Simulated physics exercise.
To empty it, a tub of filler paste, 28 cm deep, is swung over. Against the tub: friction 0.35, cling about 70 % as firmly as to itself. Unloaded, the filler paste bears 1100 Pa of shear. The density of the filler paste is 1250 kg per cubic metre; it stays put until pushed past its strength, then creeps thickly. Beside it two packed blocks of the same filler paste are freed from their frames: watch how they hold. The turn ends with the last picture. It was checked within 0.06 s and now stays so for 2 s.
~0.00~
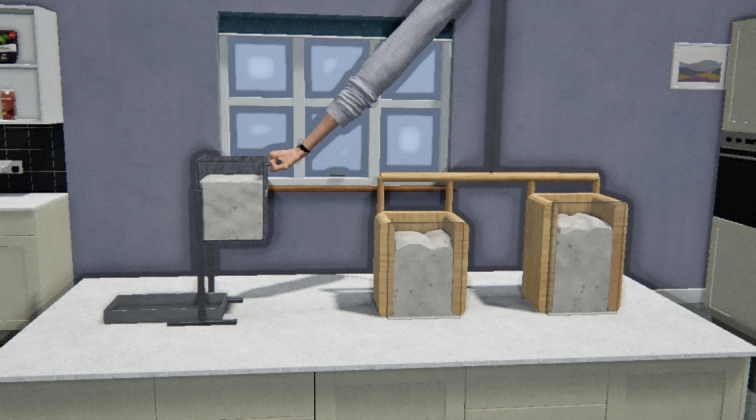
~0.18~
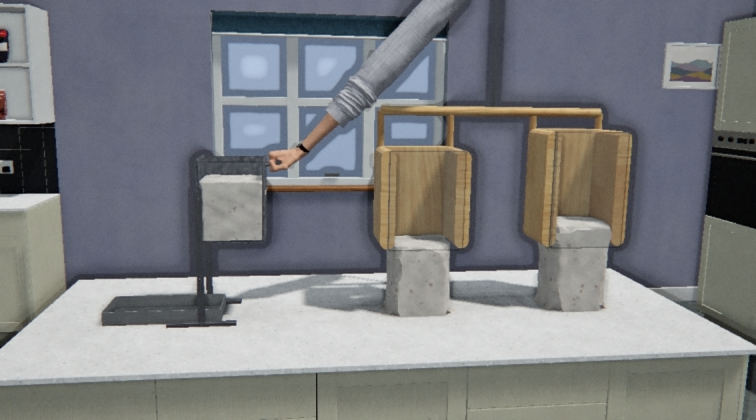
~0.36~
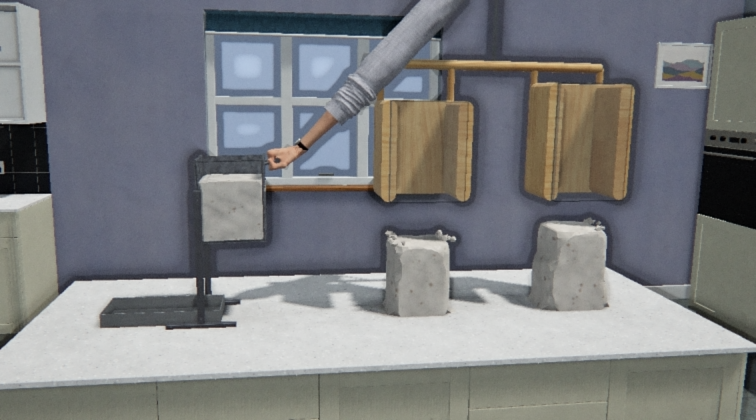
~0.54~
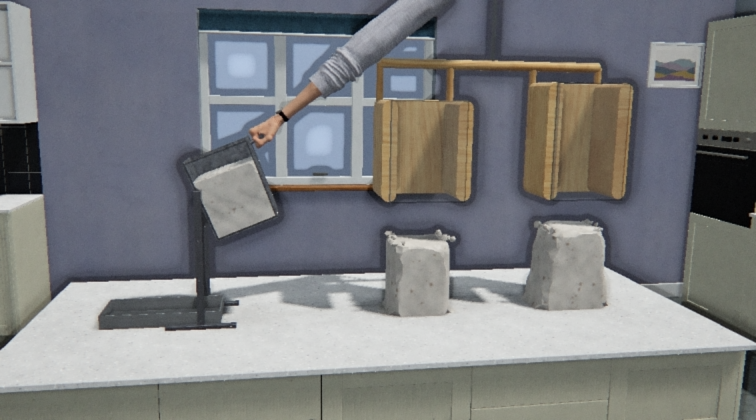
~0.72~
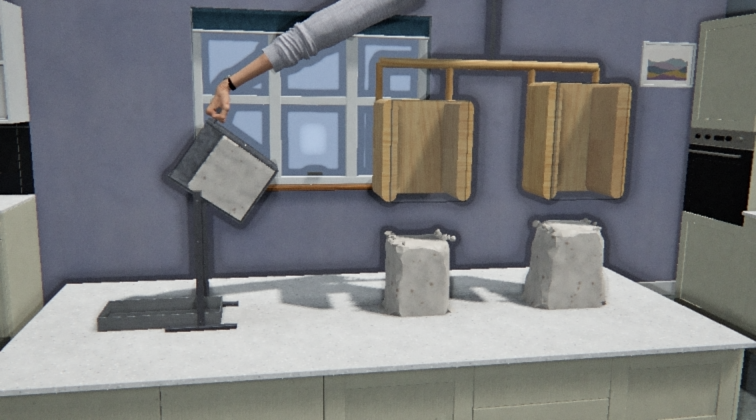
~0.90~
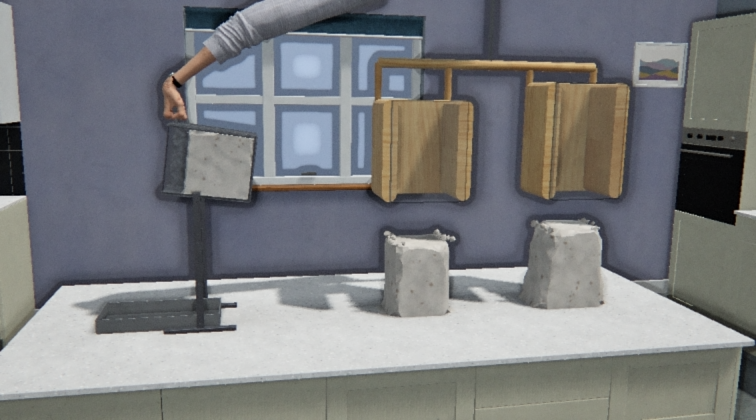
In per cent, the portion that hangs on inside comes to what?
About 100 %.
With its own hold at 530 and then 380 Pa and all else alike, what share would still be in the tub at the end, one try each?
In that order: 100 %, 80 %.
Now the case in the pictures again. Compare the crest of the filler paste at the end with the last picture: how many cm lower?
Roughly 0 cm.
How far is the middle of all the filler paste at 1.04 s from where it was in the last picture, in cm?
About 0 cm.
By 1.04 s, the tub is at 83 degrees and holds 100 %.
By 1.21 s, the tub is at 83 degrees and holds 100 %.
By 1.38 s, the tub is at 83 degrees and holds 100 %.
By 1.55 s, the tub is at 83 degrees and holds 100 %.
By 2.90 s, at the end, the tub is at 83 degrees and holds 100 %.
